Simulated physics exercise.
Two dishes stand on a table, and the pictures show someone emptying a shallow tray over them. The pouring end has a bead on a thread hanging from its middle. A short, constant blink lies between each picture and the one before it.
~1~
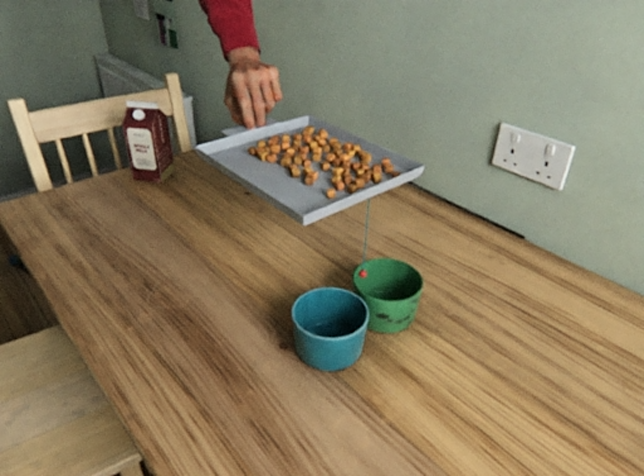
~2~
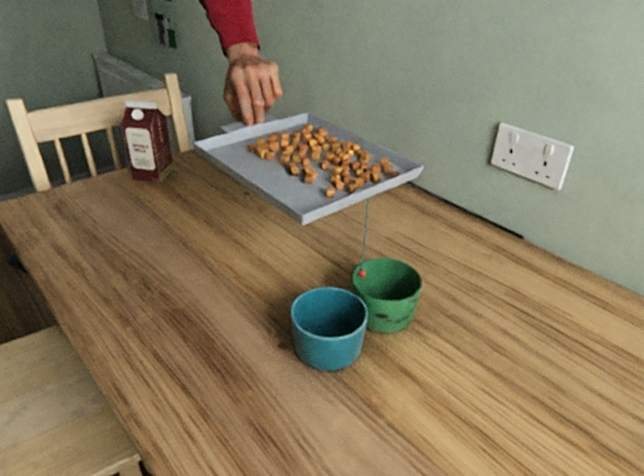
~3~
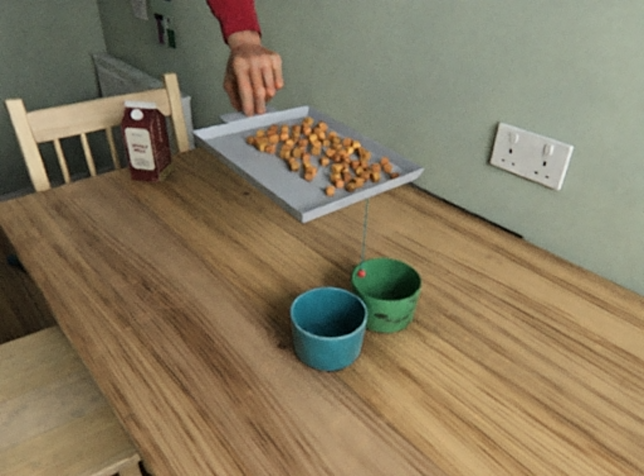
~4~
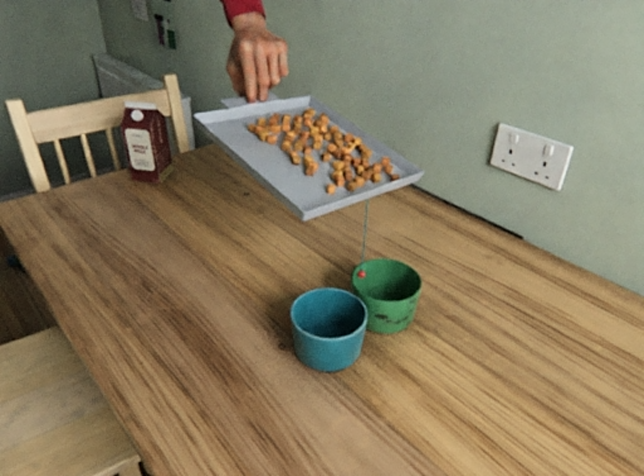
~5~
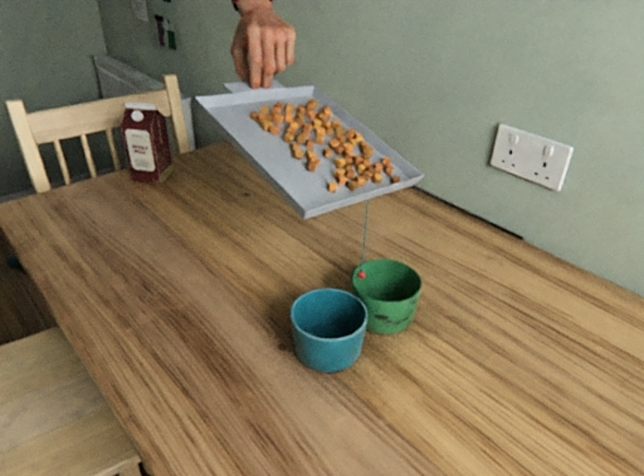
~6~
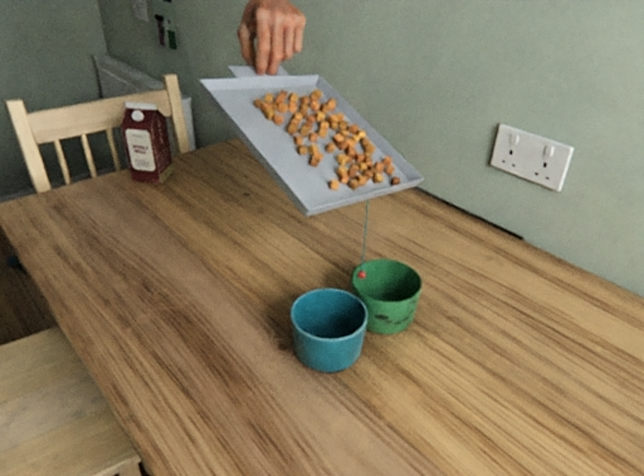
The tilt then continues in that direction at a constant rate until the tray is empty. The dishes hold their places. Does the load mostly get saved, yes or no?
No, less than half is saved.
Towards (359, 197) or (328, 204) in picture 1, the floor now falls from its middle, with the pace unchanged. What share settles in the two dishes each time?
It comes to about 40 per cent the first time and about 70 per cent the second.
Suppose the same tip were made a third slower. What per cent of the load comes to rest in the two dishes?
I'd say near 30 per cent.
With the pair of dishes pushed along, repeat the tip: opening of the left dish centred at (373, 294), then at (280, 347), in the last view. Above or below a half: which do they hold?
So that's a greater portion the first time round, a lesser portion the second.
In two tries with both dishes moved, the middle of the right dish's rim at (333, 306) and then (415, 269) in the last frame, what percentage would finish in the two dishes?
About 0 and 70 per cent.
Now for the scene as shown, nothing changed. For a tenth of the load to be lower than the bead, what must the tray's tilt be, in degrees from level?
The angle is around 110°.
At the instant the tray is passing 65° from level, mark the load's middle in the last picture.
Near (386, 160).
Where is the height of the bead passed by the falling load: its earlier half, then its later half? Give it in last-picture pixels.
The opening half passes (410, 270), the closing half (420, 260).
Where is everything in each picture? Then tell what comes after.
In the first picture, corners of the pouring end (304, 213) and (421, 165), level; middle of the load (317, 157), brown sugar cubes; left dish (355, 347); right dish (412, 310); bead on its thread (363, 274).
In the second picture, corners of the pouring end (303, 213) and (420, 166), level; middle of the load (316, 155).
In the third picture, corners of the pouring end (303, 211) and (420, 168), tipped barely, lowest at the right corner; middle of the load (316, 151).
In the fourth picture, corners of the pouring end (305, 210) and (420, 171), tipped a little, lowest at the right corner; middle of the load (318, 145).
In the fifth picture, corners of the pouring end (307, 208) and (420, 174), tipped clearly, lowest at the right corner; middle of the load (320, 139).
In the sixth picture, corners of the pouring end (310, 206) and (420, 177), tipped clearly, lowest at the right corner; middle of the load (323, 133); left dish (354, 348); right dish (411, 311).
Just after the last frame, tray tipped steeply; every one on the tray.
A moment on, tray tipped past a quarter turn; almost all on the tray; just a few outside both; about a tenth in the air.
Further on, tray tipped past a quarter turn; roughly a third in the right dish; roughly two thirds outside both.
When it is over, tray tipped past a quarter turn; not one in the left dish; roughly a third in the right dish; roughly two thirds outside both.
